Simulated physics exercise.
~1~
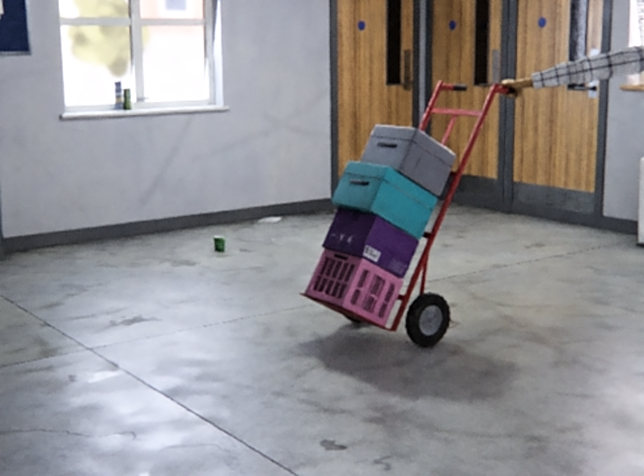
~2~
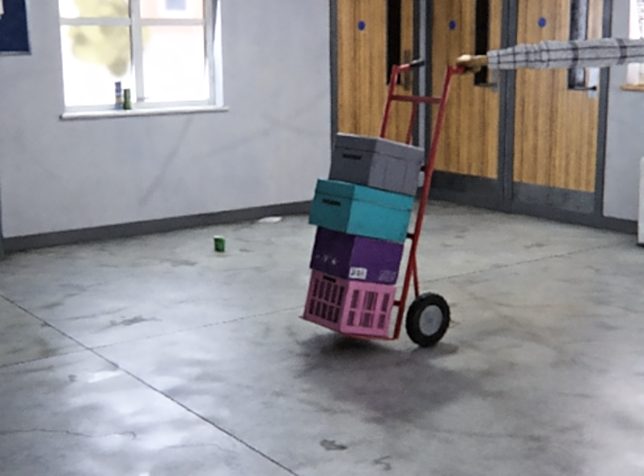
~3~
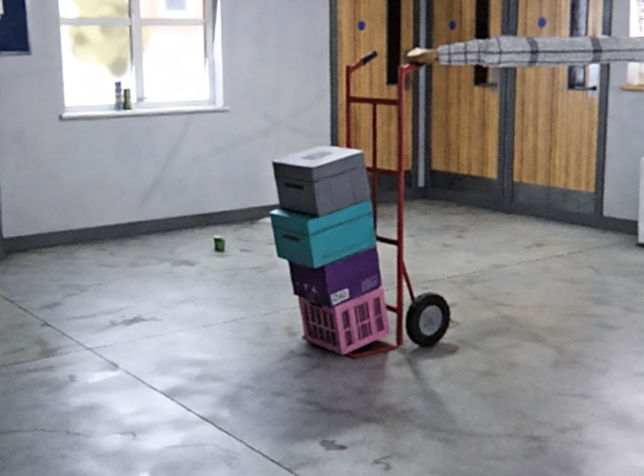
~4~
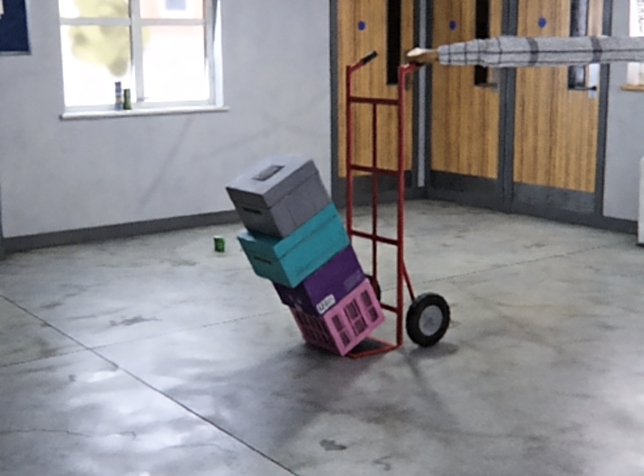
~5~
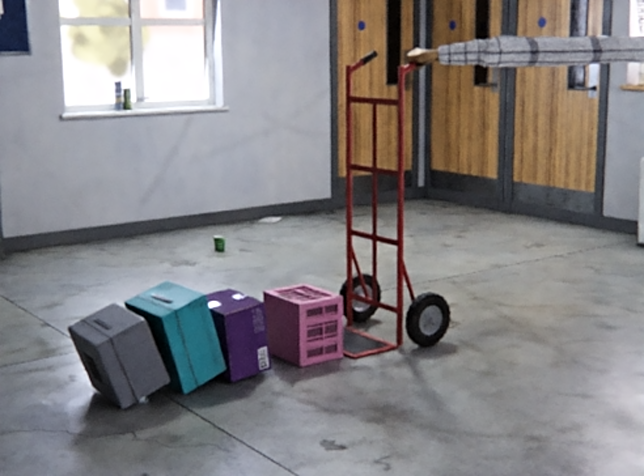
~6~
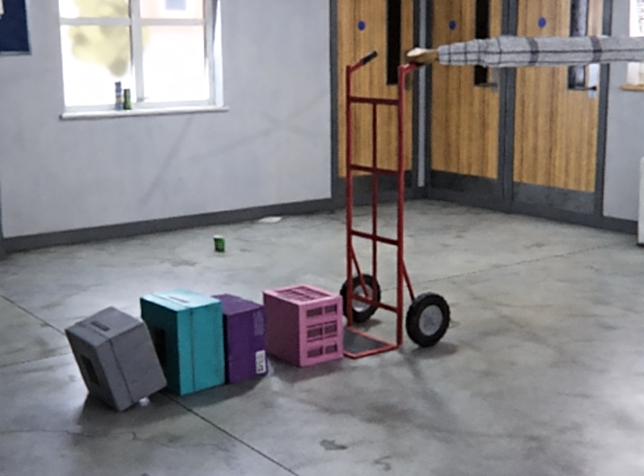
An arm swings a loaded red hand truck upright, and its four stacked boxes topple left.
